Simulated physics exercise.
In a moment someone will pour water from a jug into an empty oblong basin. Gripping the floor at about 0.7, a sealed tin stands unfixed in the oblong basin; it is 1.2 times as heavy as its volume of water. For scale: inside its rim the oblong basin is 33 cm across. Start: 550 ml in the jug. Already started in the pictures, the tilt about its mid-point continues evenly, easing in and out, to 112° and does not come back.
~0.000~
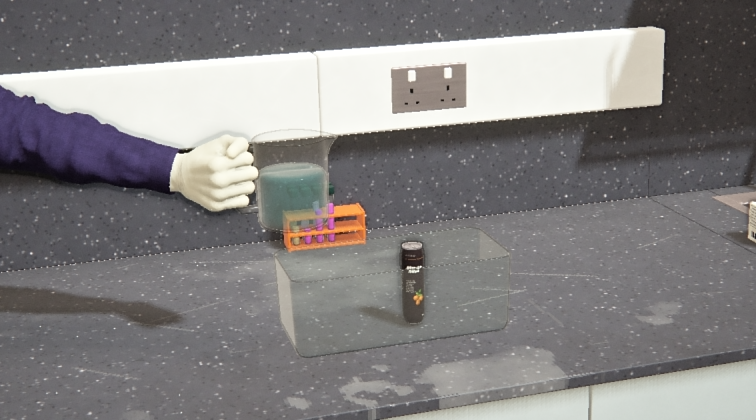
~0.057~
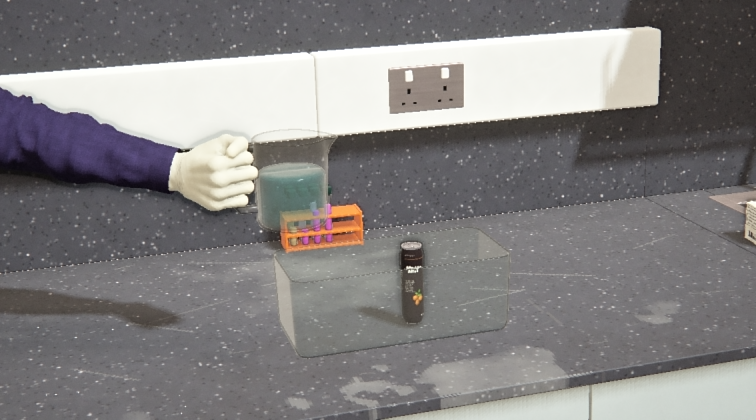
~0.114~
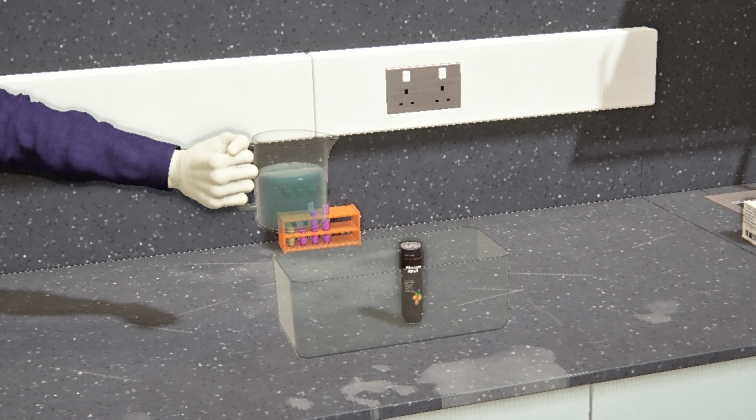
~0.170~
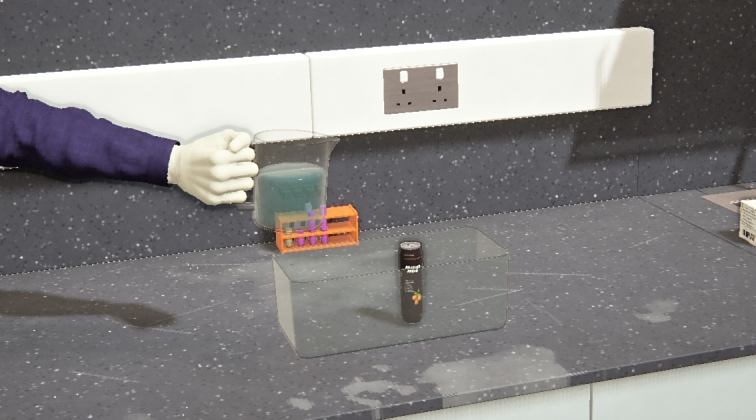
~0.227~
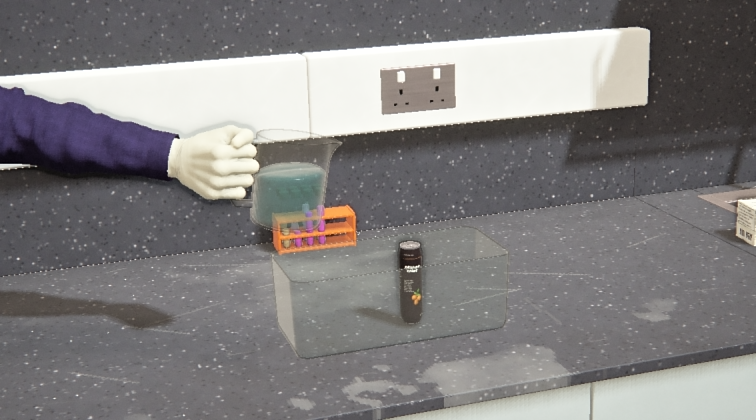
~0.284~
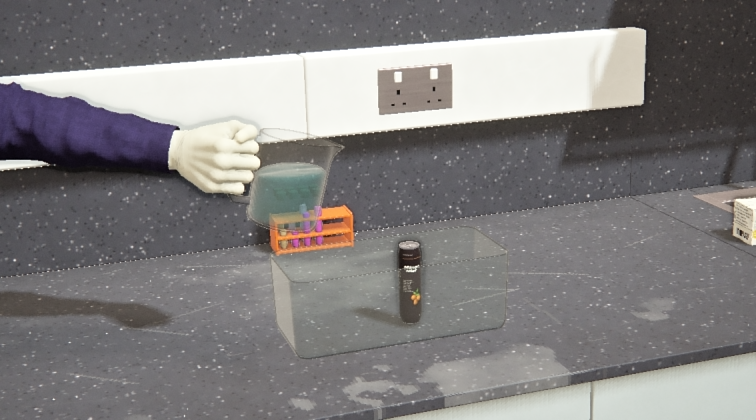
White-gloved hand gradually tilting a clear beaker of blue-green liquid rightward beside a glass basin with a dark tin standing in view.
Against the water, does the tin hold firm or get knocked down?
It is going to cope.
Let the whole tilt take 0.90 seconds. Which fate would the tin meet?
Result: Tin upright.
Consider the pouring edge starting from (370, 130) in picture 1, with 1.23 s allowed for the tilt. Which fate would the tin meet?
After that, the tin overturns.
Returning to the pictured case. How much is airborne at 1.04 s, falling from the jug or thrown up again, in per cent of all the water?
About 16 % of the total.
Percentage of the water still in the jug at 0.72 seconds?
Roughly 92 percent.
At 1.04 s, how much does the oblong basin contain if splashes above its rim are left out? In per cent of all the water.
Around 56 in a hundred.
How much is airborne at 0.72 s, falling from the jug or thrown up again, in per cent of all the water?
8 %.
After 0.72 s the tilt is 71° and 92 per cent is still to pour; the tin stands where it began.
After 1.04 s the tilt is 105° and 28 per cent is still to pour; the tin stands where it began.
After 1.37 s the tilt is 112° and 1 per cent is still to pour; the tin stands where it began.
After 1.73 s the tilt is 112° and 0 per cent is still to pour; the tin stands where it began.
In the end the tin stands where it began.
